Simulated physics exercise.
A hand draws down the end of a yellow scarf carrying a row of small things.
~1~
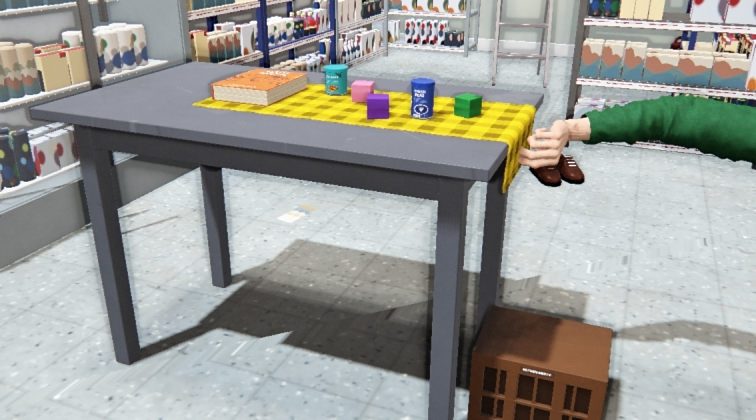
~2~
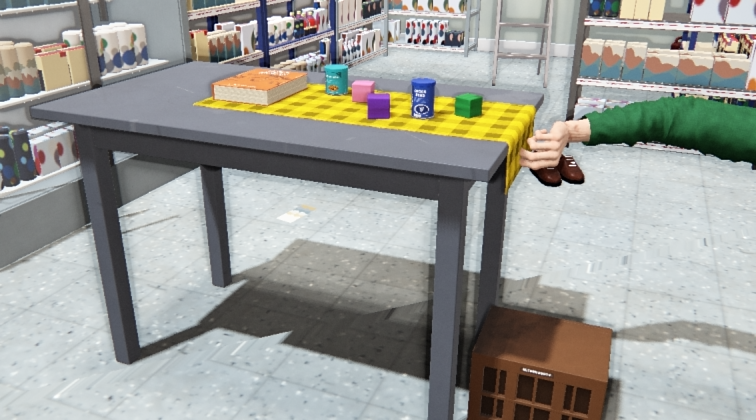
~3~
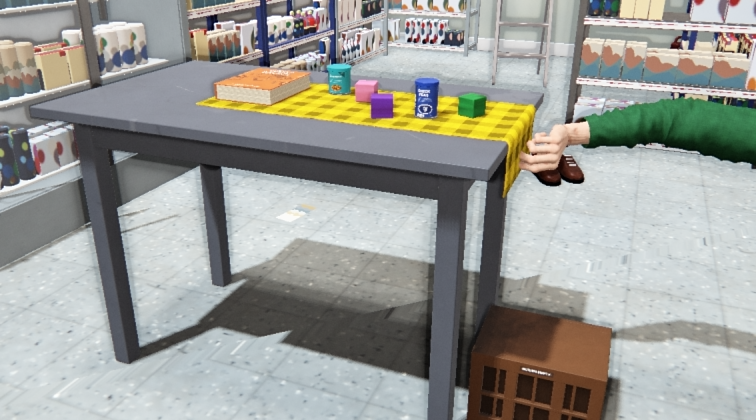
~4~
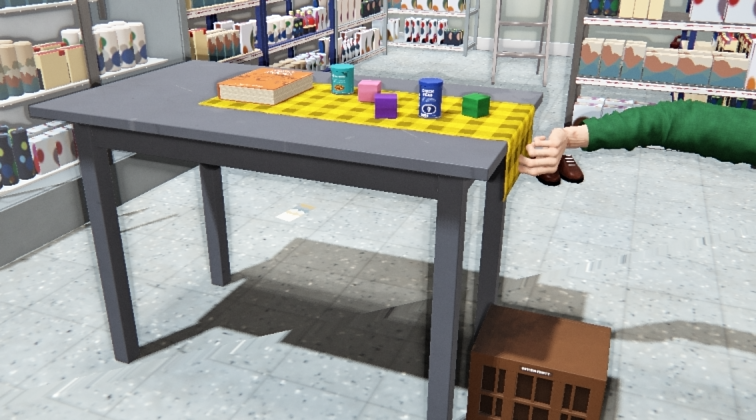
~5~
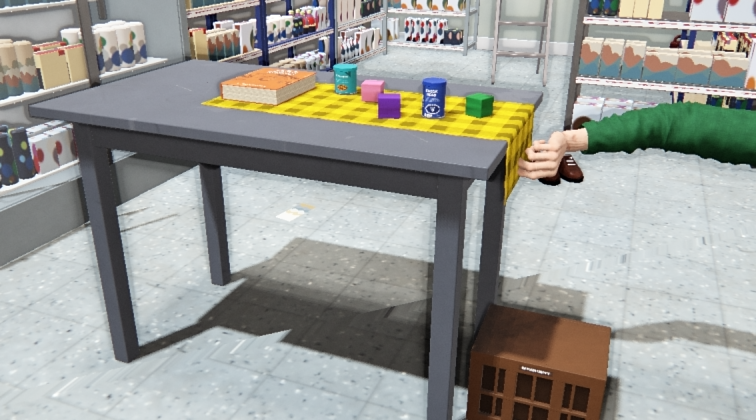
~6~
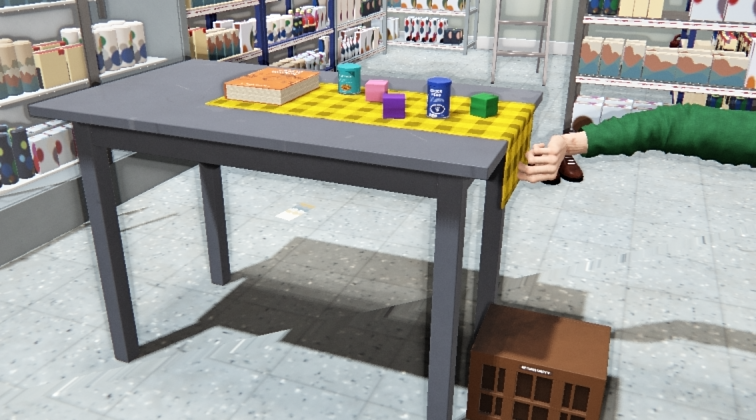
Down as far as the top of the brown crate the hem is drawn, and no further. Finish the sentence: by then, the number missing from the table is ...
... four.
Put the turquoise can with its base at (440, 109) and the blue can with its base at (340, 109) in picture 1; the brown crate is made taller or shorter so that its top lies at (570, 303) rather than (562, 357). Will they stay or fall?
Outcome for the turquoise can: It is lost. Outcome for the blue can: It stays.
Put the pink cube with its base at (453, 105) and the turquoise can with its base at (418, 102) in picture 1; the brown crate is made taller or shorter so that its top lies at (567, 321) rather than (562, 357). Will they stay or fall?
The pink cube goes over; the turquoise can tumbles off.
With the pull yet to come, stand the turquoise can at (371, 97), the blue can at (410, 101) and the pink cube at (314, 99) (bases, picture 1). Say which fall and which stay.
Turquoise can: Goes. Blue can: Goes. Pink cube: Stays.
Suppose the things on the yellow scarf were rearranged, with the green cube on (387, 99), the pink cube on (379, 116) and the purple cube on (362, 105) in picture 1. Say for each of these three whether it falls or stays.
The green cube comes down, the pink cube falls, the purple cube is carried off.
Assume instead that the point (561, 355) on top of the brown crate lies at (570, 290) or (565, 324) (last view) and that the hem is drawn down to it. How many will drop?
It comes to 2 for the first height and 3 for the second.
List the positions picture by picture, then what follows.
Hem (503, 193); green cube (469, 96); blue can (423, 81); purple cube (378, 96); pink cube (363, 83); turquoise can (336, 67); top of the crate (562, 358), in the first frame.
Hem (505, 194); green cube (469, 96), in the second frame.
Hem (503, 197); blue can (427, 80), in the third frame.
Hem (503, 201); purple cube (386, 95); top of the crate (561, 356), in the fourth frame.
Hem (504, 205); pink cube (373, 82), in the fifth frame.
Hem (502, 209); green cube (485, 96); blue can (439, 80); purple cube (394, 95); pink cube (377, 82); turquoise can (349, 66), in the sixth frame.
Soon after, hem near (514, 233); green cube gone.
Then, hem near (511, 276); green cube and blue can gone.
Further on, hem on the crate; green cube, blue can, purple cube and pink cube gone.
At rest, hem on the crate; green cube, blue can, purple cube and pink cube gone. It carries off four.
